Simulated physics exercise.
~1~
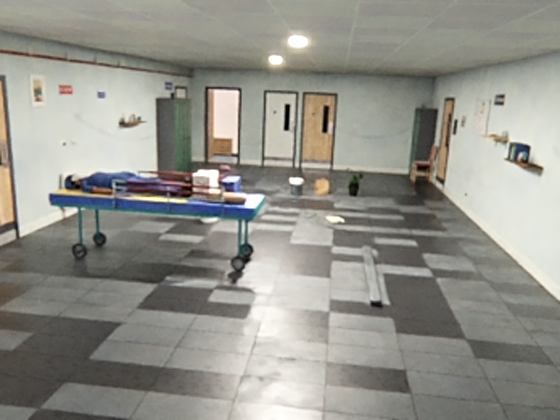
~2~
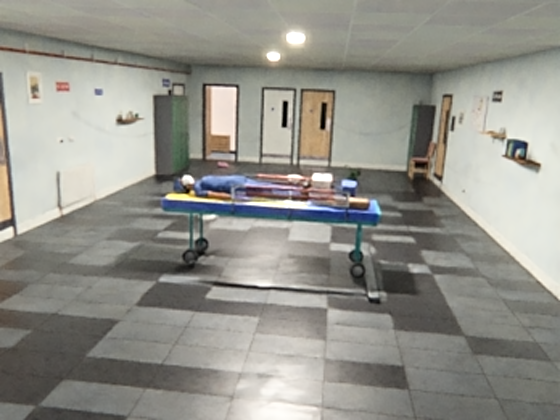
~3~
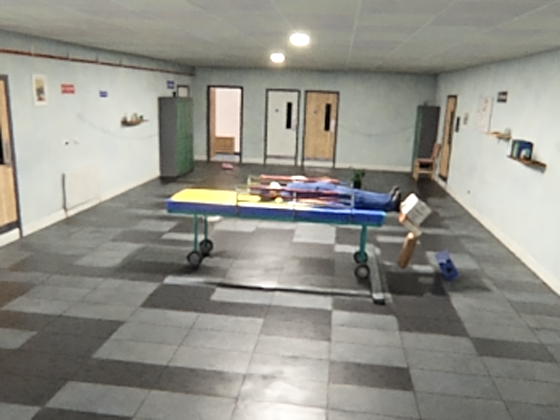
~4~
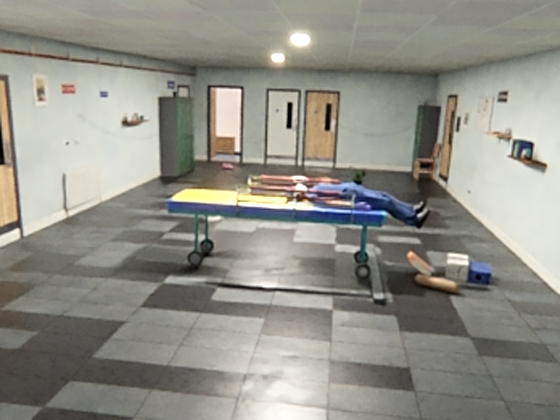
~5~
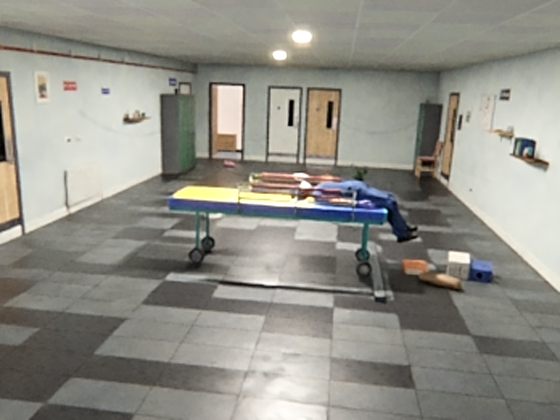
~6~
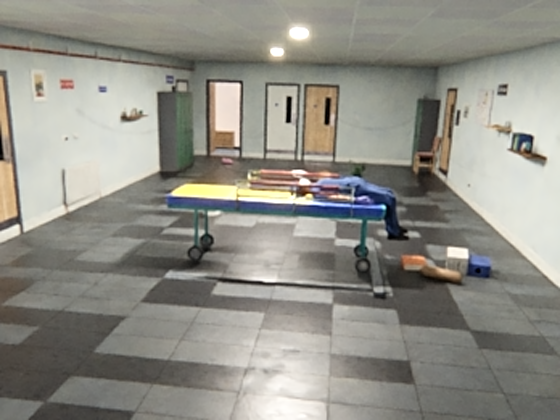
A wheeled stretcher with a blue and yellow top rolls from left to right across a grey checkered floor in a long pale room, seen from slightly above by a gently swaying camera. A person in blue lies limp along it, with a white bag, a blue box-like monitor, a brown bottle and an orange folder near the feet. The stretcher stops abruptly at a low sill, staying level. The person slides on to the right as the items pitch off the end. They settle on the floor, the monitor on its side, while the lower legs droop over the edge.
